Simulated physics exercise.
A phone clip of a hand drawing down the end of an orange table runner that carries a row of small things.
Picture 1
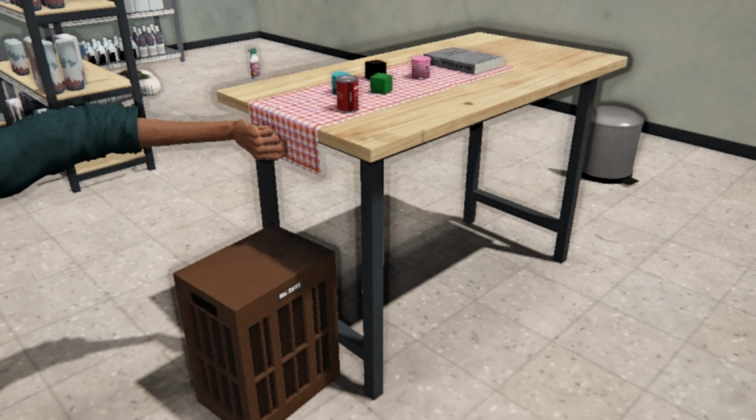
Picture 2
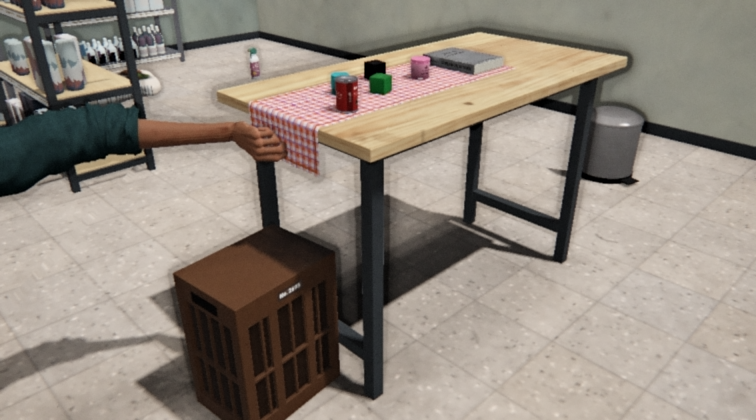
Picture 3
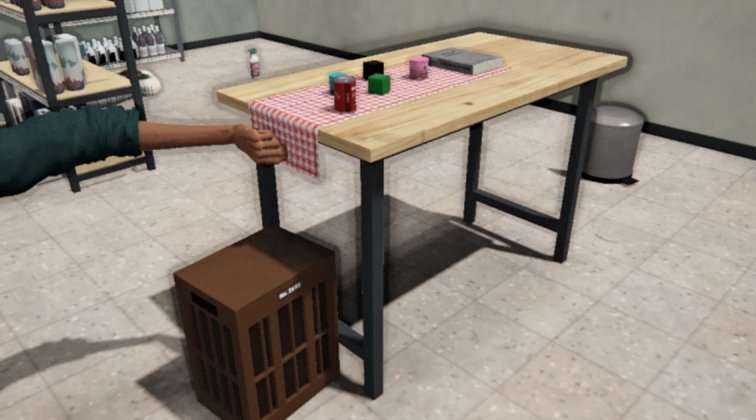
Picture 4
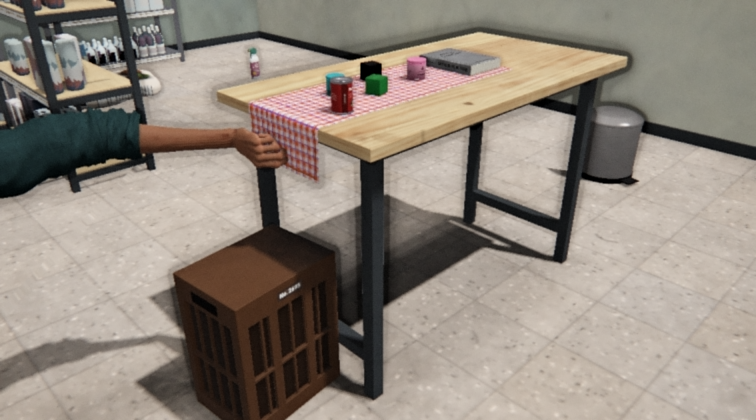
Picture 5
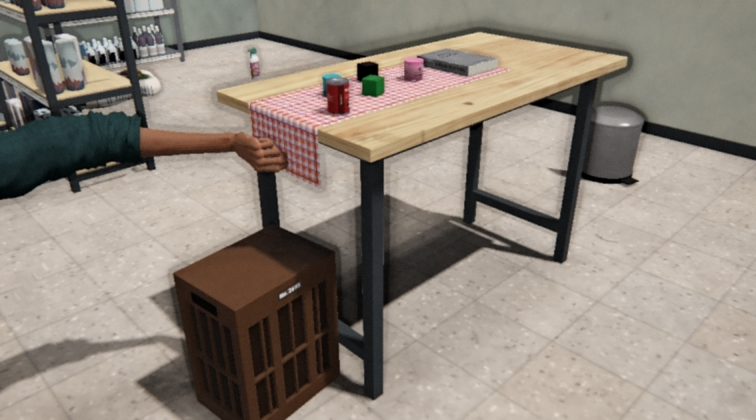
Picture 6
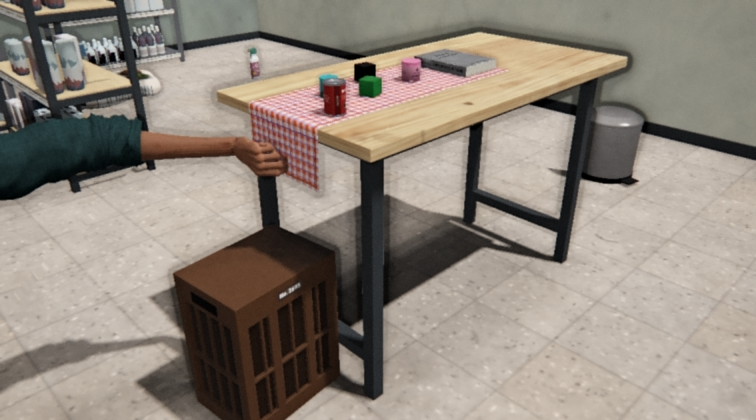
A hand pulled a red-and-white checked runner slowly down over the left end of a wooden table, and the red can, small pots, cubes and gray book on it slid slightly left together.
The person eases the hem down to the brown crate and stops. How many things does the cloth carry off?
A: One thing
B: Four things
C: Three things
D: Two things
D.
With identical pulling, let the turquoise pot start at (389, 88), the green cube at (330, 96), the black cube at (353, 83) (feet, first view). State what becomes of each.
Note - turquoise pot retained, green cube lost, black cube retained.
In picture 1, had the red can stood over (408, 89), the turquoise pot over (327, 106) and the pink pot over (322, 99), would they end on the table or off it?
So, the red can makes it through, the turquoise pot ends up down, the pink pot ends up down.
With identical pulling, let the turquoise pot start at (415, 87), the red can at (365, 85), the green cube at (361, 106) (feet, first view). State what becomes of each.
The turquoise pot stays put; the red can stays put; and the green cube topples down.
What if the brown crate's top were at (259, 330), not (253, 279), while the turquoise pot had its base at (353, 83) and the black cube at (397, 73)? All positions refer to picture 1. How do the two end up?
The turquoise pot is lost; the black cube stays put.
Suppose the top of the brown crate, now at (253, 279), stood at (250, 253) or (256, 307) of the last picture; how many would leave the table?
The numbers are 1 and 3.
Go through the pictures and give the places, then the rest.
The first frame shows hem (321, 176); red can (347, 78); turquoise pot (340, 74); green cube (382, 76); black cube (376, 61); pink pot (421, 58); top of the crate (253, 279).
The second frame shows hem (319, 178); red can (347, 78).
The third frame shows hem (320, 180); turquoise pot (338, 74).
The fourth frame shows hem (319, 184); green cube (377, 77); top of the crate (253, 279).
The fifth frame shows hem (321, 188); black cube (368, 63).
The sixth frame shows hem (320, 193); red can (334, 81); turquoise pot (329, 77); green cube (370, 78); black cube (365, 64); pink pot (411, 60).
Soon after, hem near (288, 220); red can gone.
Then, hem on the crate; red can and turquoise pot gone.
At rest, hem on the crate; red can and turquoise pot gone. The count of fallen things is two.
